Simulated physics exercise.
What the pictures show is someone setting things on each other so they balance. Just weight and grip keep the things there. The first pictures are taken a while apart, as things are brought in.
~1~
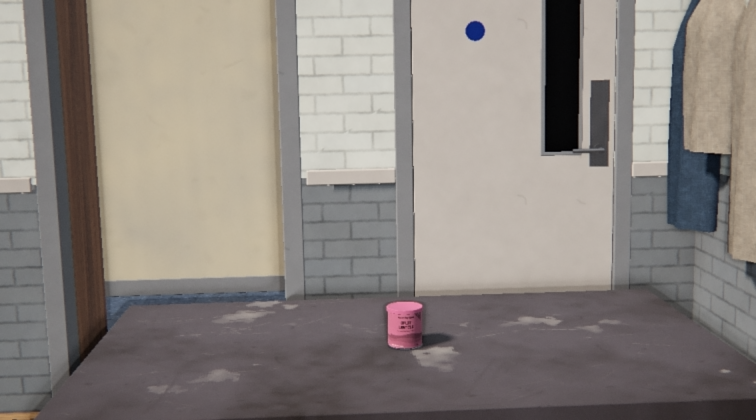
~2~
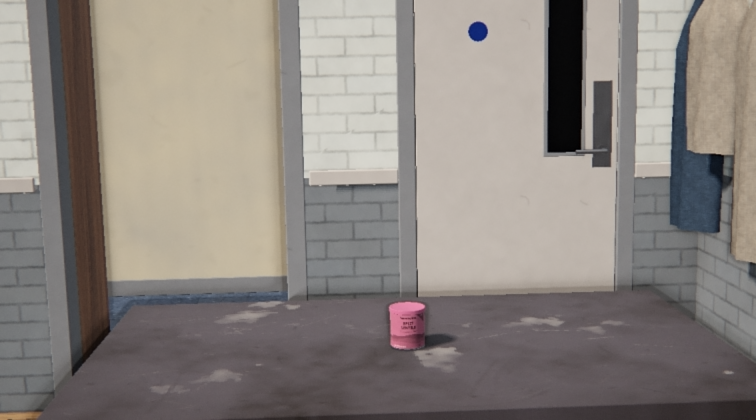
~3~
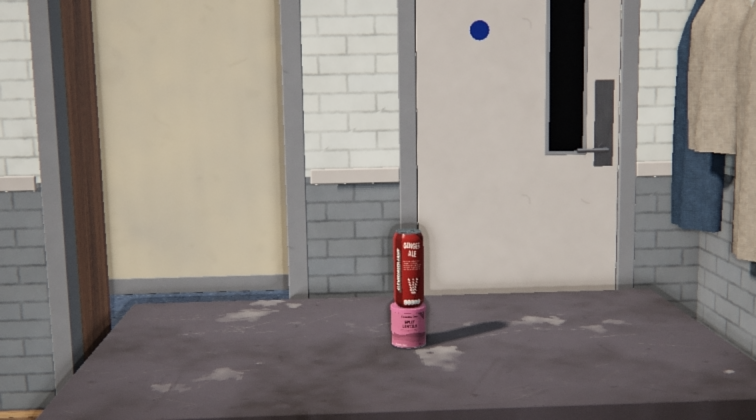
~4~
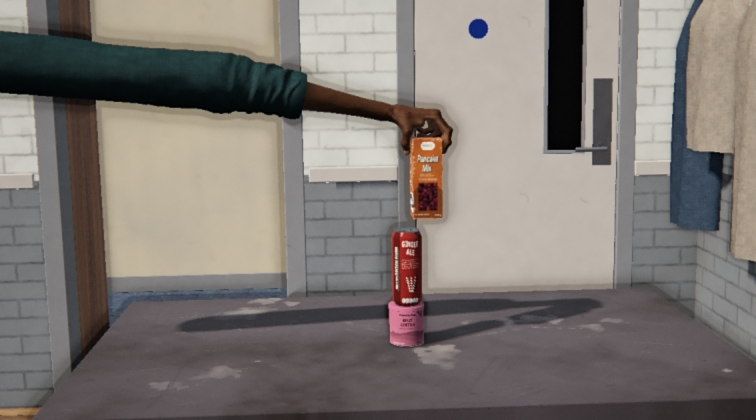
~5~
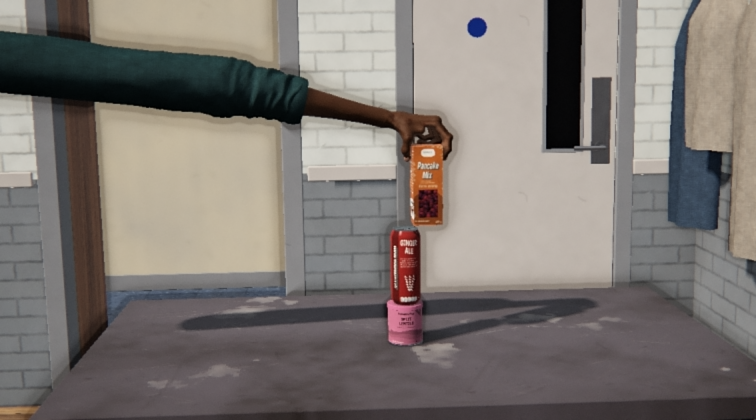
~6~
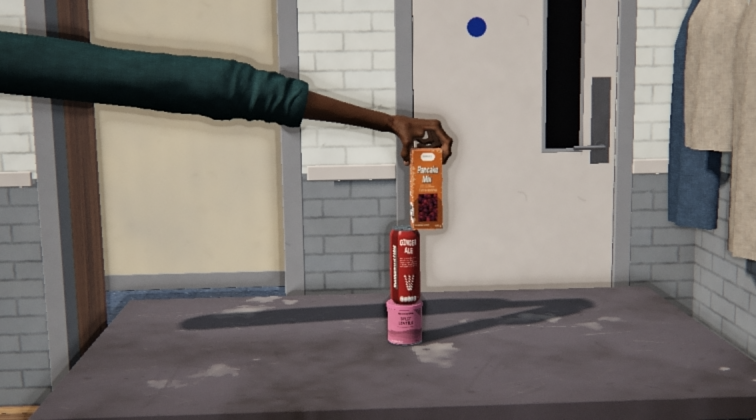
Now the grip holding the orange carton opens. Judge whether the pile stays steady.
Short answer: It's not safe.
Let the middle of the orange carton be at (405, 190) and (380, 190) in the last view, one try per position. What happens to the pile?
Case A: It does not fall; case B: It comes down.
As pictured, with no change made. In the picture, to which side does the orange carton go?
Toward the right-hand side.
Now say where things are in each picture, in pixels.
In the first picture, the last thing is not in view yet.
In the second picture, the last thing is not in view yet.
In the third picture, the last thing is not in view yet; red can (409, 268).
The fourth picture shows coming down; orange carton (426, 177); red can (407, 267).
The fifth picture shows coming down; orange carton (426, 184); red can (406, 266).
The sixth picture shows in place under the hand; orange carton (426, 188); red can (405, 265).
Then, 0.40 s after the last picture, orange carton now fallen.
Then, 0.50 s after the last picture, things are still on the move.
Then, 0.90 s after the last picture, as before.
At rest, fallen, orange carton; the other 2 in place. Seen from the same camera at the end, orange carton near (494, 332). The pile comes apart.
